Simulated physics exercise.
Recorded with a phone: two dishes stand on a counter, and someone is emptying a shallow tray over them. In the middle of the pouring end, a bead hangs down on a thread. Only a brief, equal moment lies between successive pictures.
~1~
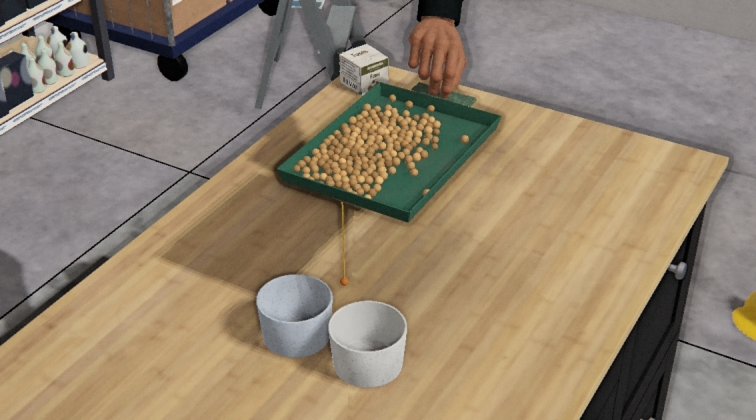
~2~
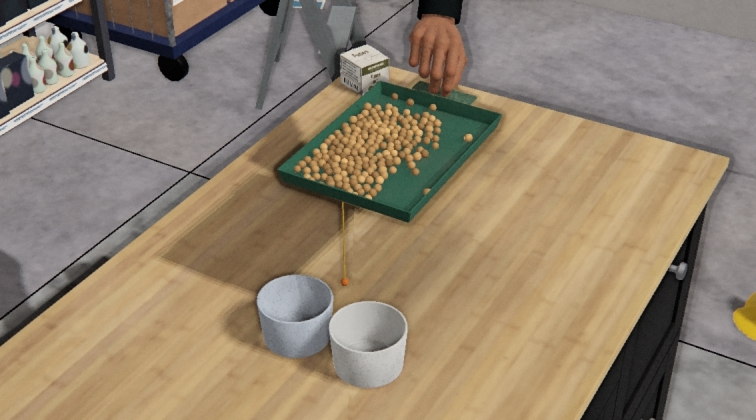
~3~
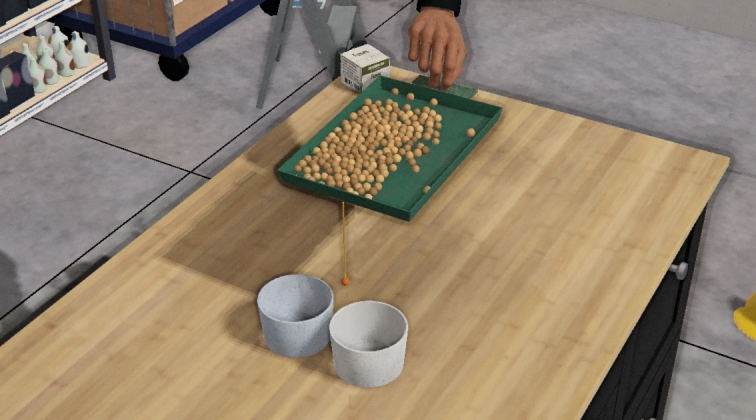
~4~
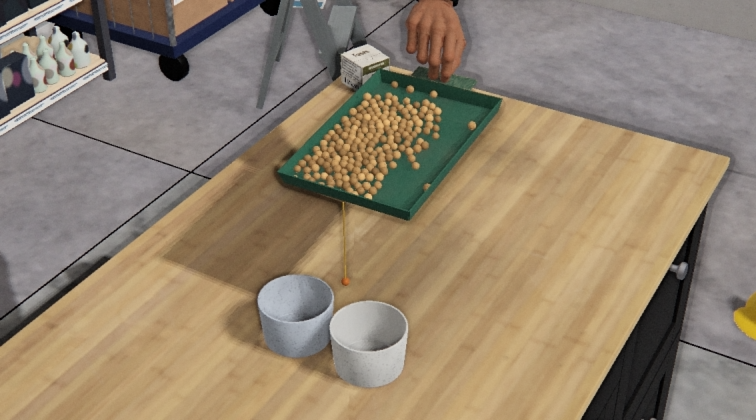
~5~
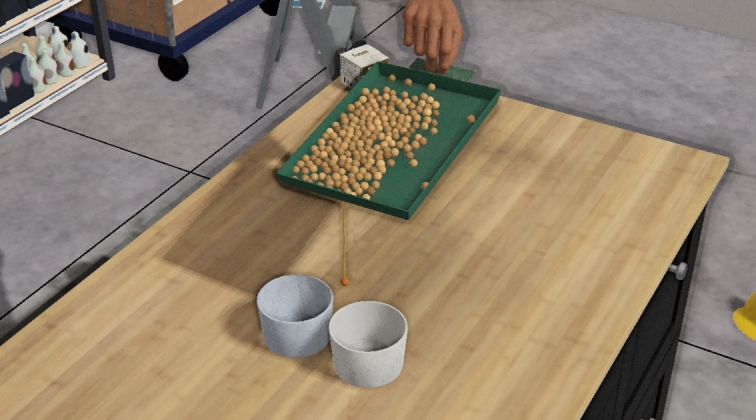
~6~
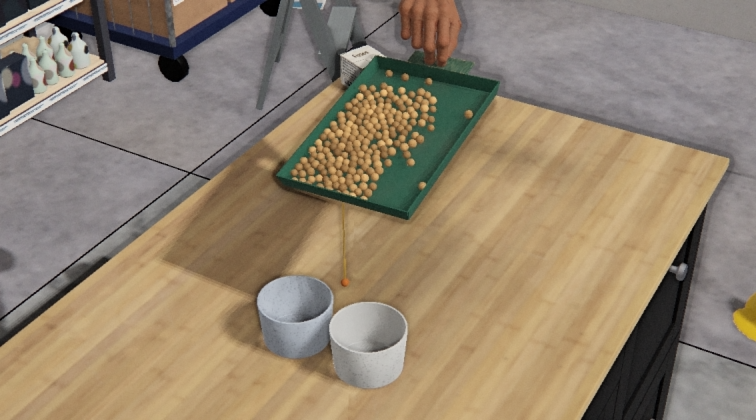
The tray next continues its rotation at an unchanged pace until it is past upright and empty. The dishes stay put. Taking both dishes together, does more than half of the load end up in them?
Yes.
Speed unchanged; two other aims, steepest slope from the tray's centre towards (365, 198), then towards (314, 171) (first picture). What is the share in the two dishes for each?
80 % and 30 %.
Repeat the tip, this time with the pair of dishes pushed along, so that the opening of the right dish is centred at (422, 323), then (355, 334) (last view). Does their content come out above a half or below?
In order, they'd catch a minor share, and next a major share.
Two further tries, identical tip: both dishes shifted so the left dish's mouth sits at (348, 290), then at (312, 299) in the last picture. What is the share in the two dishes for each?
About 0 per cent first, then about 50 per cent.
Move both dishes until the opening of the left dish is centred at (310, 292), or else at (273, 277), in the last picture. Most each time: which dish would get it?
At place one the left of the pair; at place two the left of the pair.
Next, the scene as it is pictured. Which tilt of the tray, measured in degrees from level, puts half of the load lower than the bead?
Roughly 80 degrees from level.
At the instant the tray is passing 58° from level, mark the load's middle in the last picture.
Look about (322, 173) in the last picture.
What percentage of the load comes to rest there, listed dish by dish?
Result - left dish: 60 %; right dish: 0 %.
Shortly afterwards, tray tipped steeply; the bulk on the tray; a little in the air.
Next, tray tipped right over; only a few on the tray; only a few in the right dish; near half in the left dish; near a quarter outside both; a little in the air.
Some moments later, tray tipped past a quarter turn; only a few in the right dish; near two thirds in the left dish; near a third outside both.
In the end, tray tipped past a quarter turn; only a few in the right dish; near two thirds in the left dish; near a third outside both.
